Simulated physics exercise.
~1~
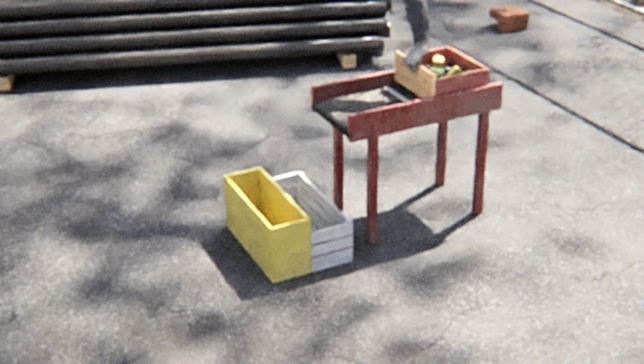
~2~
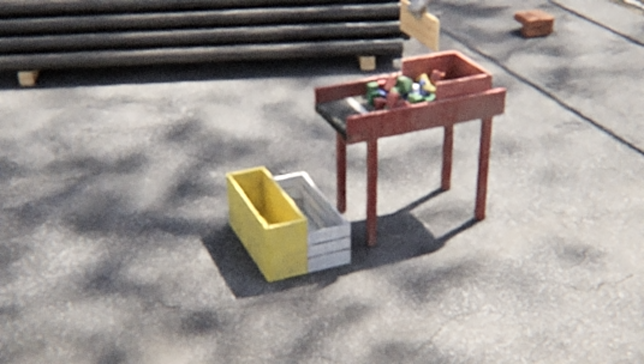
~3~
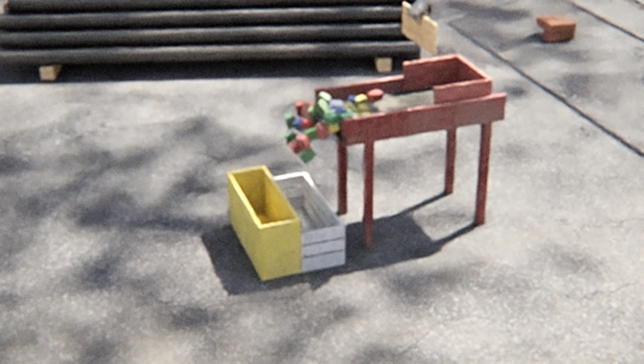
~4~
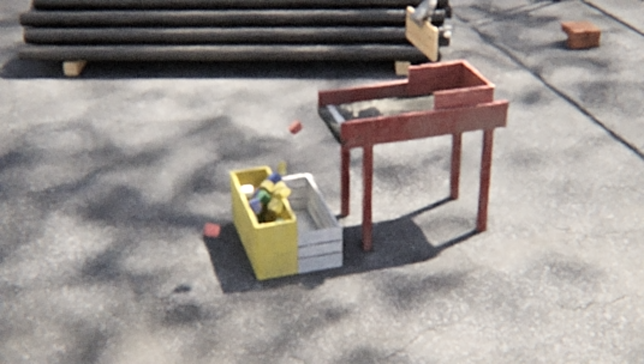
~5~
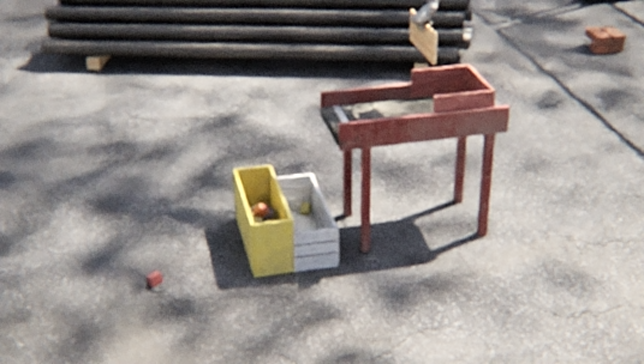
Colourful toy bricks riding left off a red raised conveyor, most dropping into a yellow bin, one tumbling onto the ground beyond.
